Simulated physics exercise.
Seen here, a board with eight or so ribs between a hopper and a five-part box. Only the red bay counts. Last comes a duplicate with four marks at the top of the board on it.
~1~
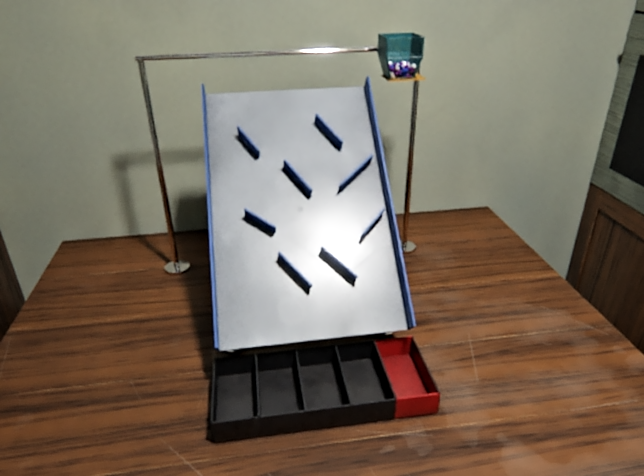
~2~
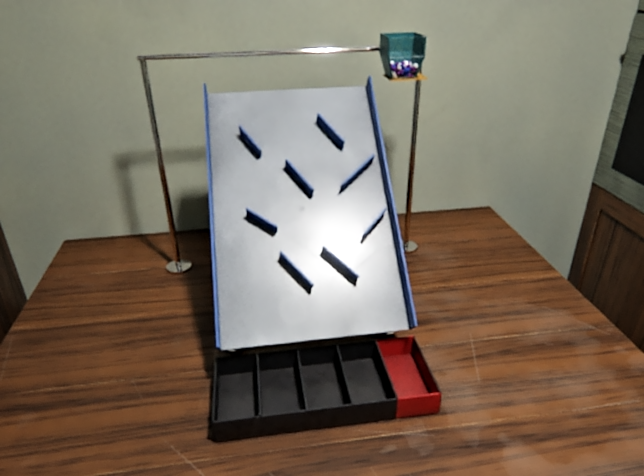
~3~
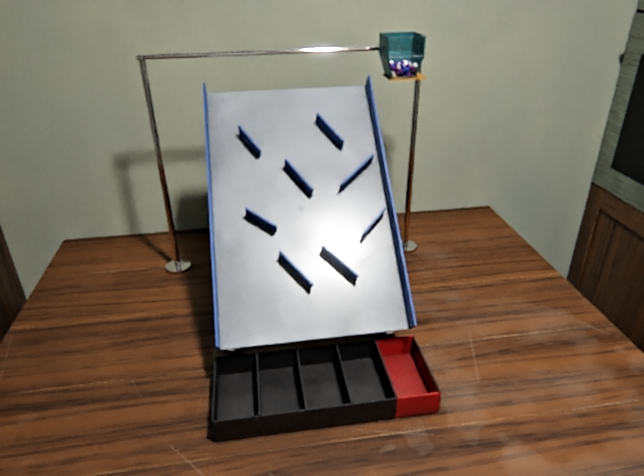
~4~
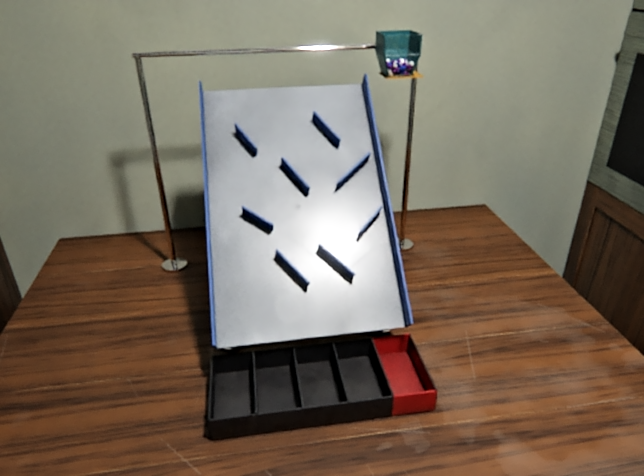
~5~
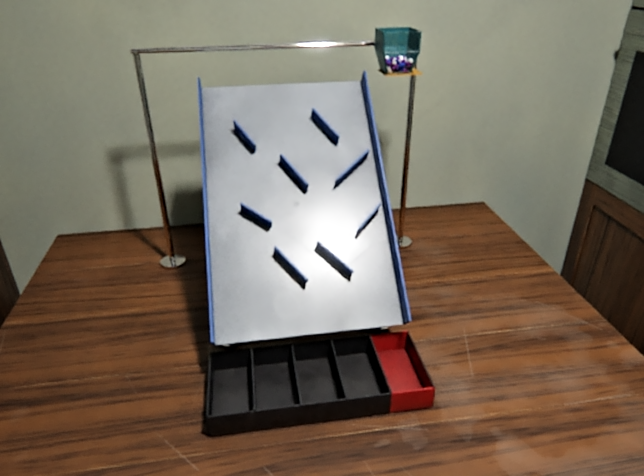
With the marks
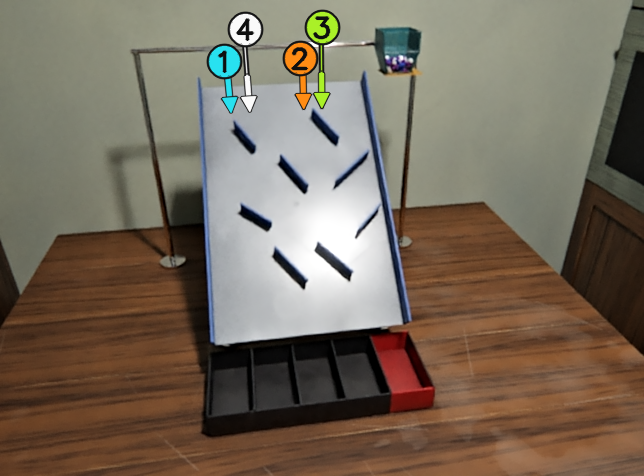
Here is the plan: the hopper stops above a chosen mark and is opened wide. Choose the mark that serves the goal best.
Mark 2.
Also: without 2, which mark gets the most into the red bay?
It is 3.
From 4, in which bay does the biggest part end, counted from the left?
The fourth.
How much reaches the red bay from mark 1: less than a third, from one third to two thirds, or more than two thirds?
It is less than a third.
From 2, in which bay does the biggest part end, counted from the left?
It is the fifth one.
On the marked copy, mark 1 meets the board at (230, 107); mark 2 meets the board at (303, 103); mark 3 meets the board at (321, 102); mark 4 meets the board at (249, 106).
Choosing 1, a small part in the red bay, most in other bays, a small part outside the box.
Choosing 2, nearly all in the red bay, a stray few held on the board.
Choosing 3, about two thirds in the red bay, about a quarter in other bays, a small part held on the board.
Choosing 4, about a quarter in the red bay, most in other bays, a stray few held on the board, a stray few outside the box.
